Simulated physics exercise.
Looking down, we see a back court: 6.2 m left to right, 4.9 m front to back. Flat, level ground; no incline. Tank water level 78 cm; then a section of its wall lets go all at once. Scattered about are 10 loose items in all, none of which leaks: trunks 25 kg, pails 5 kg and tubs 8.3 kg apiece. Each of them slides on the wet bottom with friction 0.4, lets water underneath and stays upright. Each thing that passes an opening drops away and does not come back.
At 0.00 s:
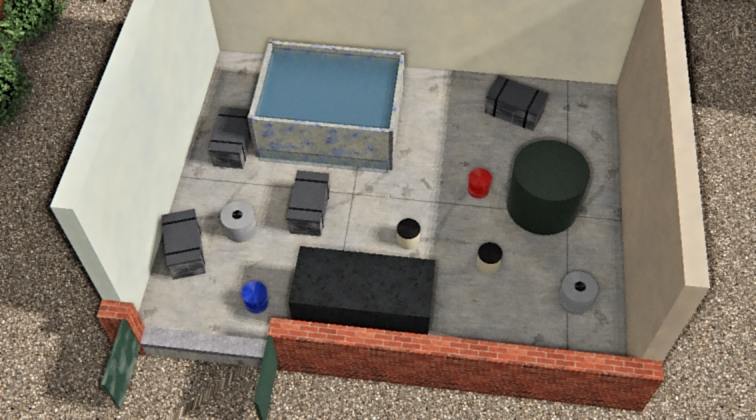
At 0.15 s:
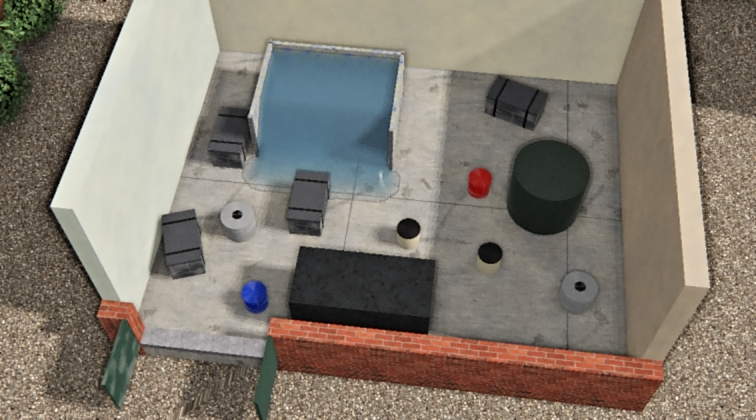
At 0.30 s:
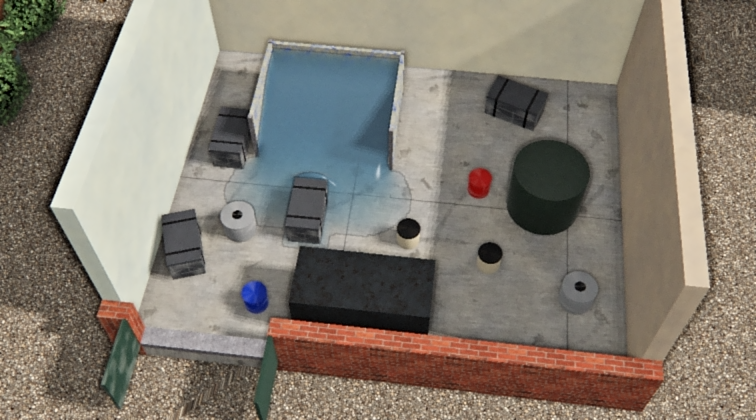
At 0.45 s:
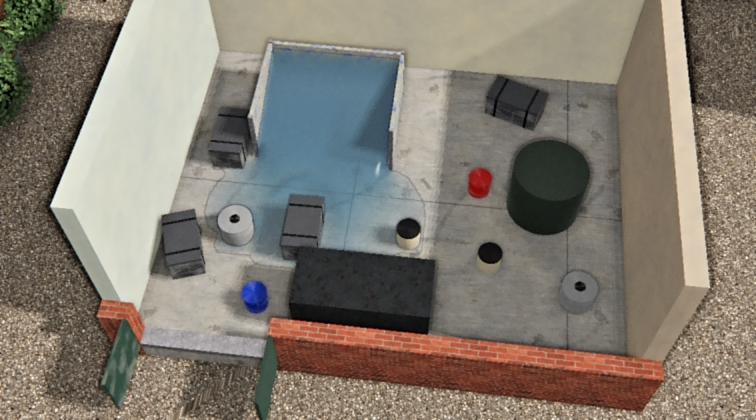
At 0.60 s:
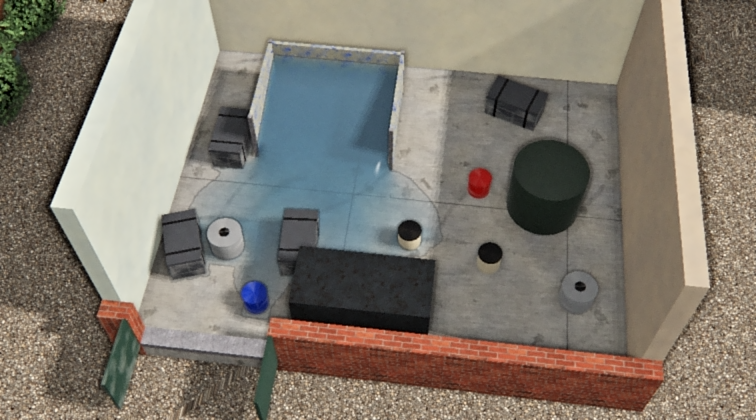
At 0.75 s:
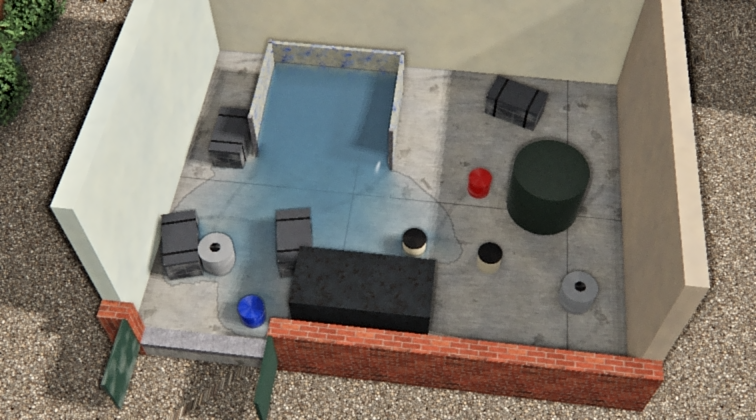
Water spreading from an open-fronted tank across a walled yard, nudging a dark crate, a grey tub and then a blue pail.
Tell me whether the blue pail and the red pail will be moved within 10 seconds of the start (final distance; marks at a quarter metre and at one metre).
By the end, the blue pail winds up a long way off, while the red pail drifts a little.
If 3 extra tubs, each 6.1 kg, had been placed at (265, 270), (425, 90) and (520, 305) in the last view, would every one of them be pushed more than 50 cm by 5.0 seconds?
Taking them in the order given: Exceeds it, falls short and exceeds it.
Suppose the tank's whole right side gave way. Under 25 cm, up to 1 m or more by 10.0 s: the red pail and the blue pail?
Then the red pail goes a great distance and the blue pail remains roughly in place.
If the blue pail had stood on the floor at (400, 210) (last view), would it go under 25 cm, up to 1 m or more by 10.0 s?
By that time it is swept a long way.
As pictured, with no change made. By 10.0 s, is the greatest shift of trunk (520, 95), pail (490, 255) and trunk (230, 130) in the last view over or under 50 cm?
Within the limit, then beyond the limit, then within the limit.
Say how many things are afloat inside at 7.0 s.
2 at that moment.
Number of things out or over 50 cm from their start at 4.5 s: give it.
The answer is 8.
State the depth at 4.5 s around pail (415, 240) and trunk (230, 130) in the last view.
8 and 3 cm.
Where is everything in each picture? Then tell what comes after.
The first frame shows the blue pail at (254, 292) rests on the ground; the red pail at (480, 178) rests on the ground; 2.7 m2 under water; 0 of 10 have shifted.
The second frame shows the blue pail at (254, 292) rests on the ground; the red pail at (480, 178), on the bottom; 3.9 m2 under water; 0 of 10 have shifted.
The third frame shows the blue pail at (254, 292) rests on the ground; the red pail at (480, 178) rests on the ground; water covers 5.2 m2; 1 of 10 have shifted.
The fourth frame shows the blue pail at (254, 292), on the bottom; the red pail at (480, 178) rests on the ground; 6.7 m2 under water; 2 of 10 have shifted.
The fifth frame shows the blue pail at (254, 293), on the bottom; the red pail at (480, 178) rests on the ground; water covers 8.3 m2; 2 of 10 have shifted.
The sixth frame shows the blue pail at (251, 307) rests on the ground, 21 cm from its start; the red pail at (480, 178) rests on the ground; 9.6 m2 under water; 4 of 10 have shifted.
After 2.0 s the blue pail has gone out; the red pail is near (480, 178), 0.0 m from its start, aground; 3 of 10 are out; 1 afloat.
After 4.5 s the blue pail has gone out; the red pail is near (469, 149), 0.5 m from its start, aground; 4 of 10 are out; 2 afloat.
After 7.0 s the blue pail has gone out; the red pail is near (469, 149), 0.5 m from its start, aground; 4 of 10 are out; 2 afloat.
After 10.0 s the blue pail has gone out; the red pail is near (471, 142), 0.6 m from its start, aground; 4 of 10 are out; 0 afloat.
